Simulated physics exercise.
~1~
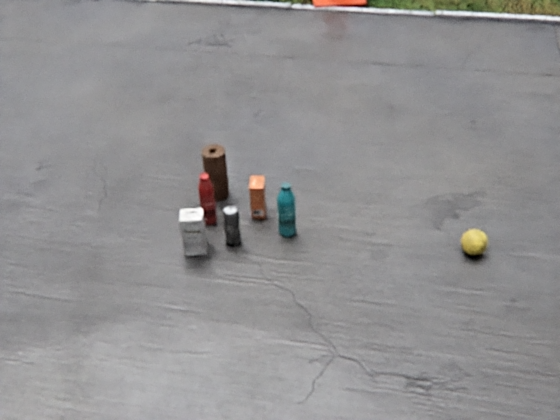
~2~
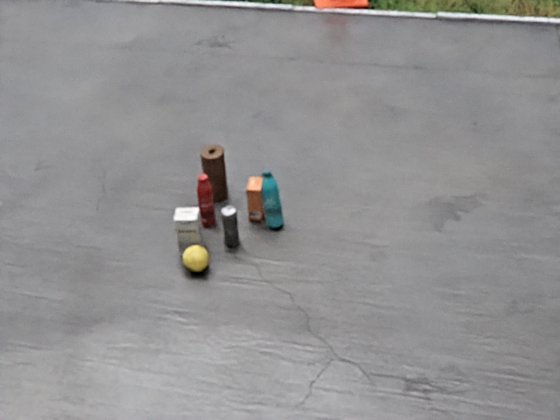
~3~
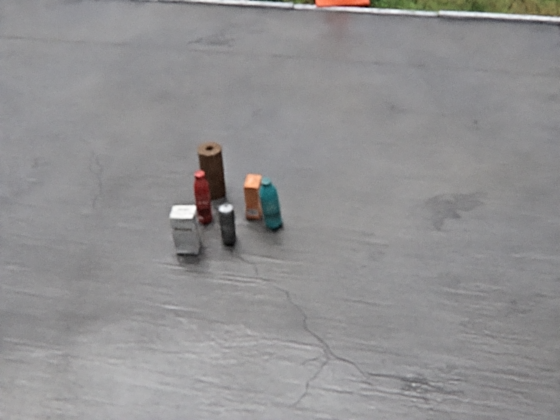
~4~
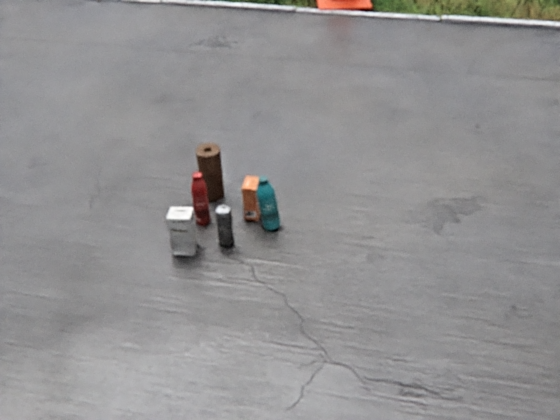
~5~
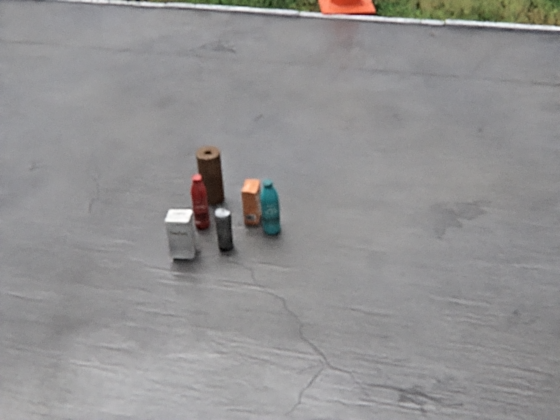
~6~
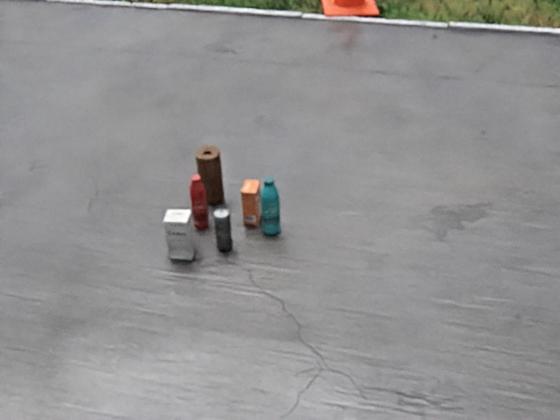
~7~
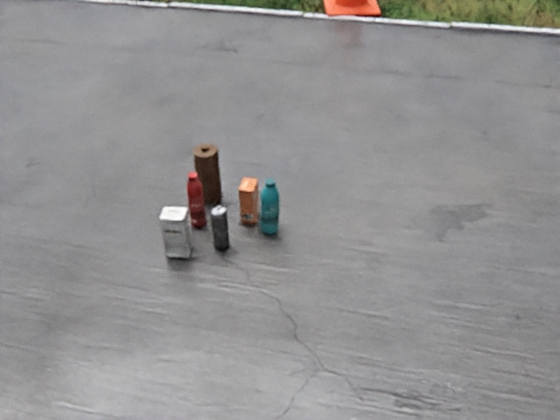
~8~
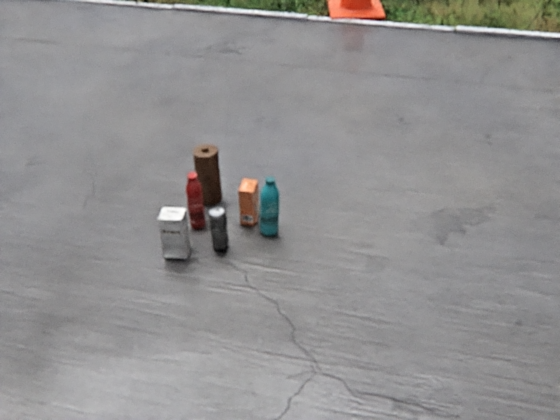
A yellow ball rolled left across the wet-looking pavement toward a small cluster of bottles, cartons, a can and a brown roll, passed in front of the white carton and went out of sight, while the turquoise bottle shifted left, leaned, and ended upright.
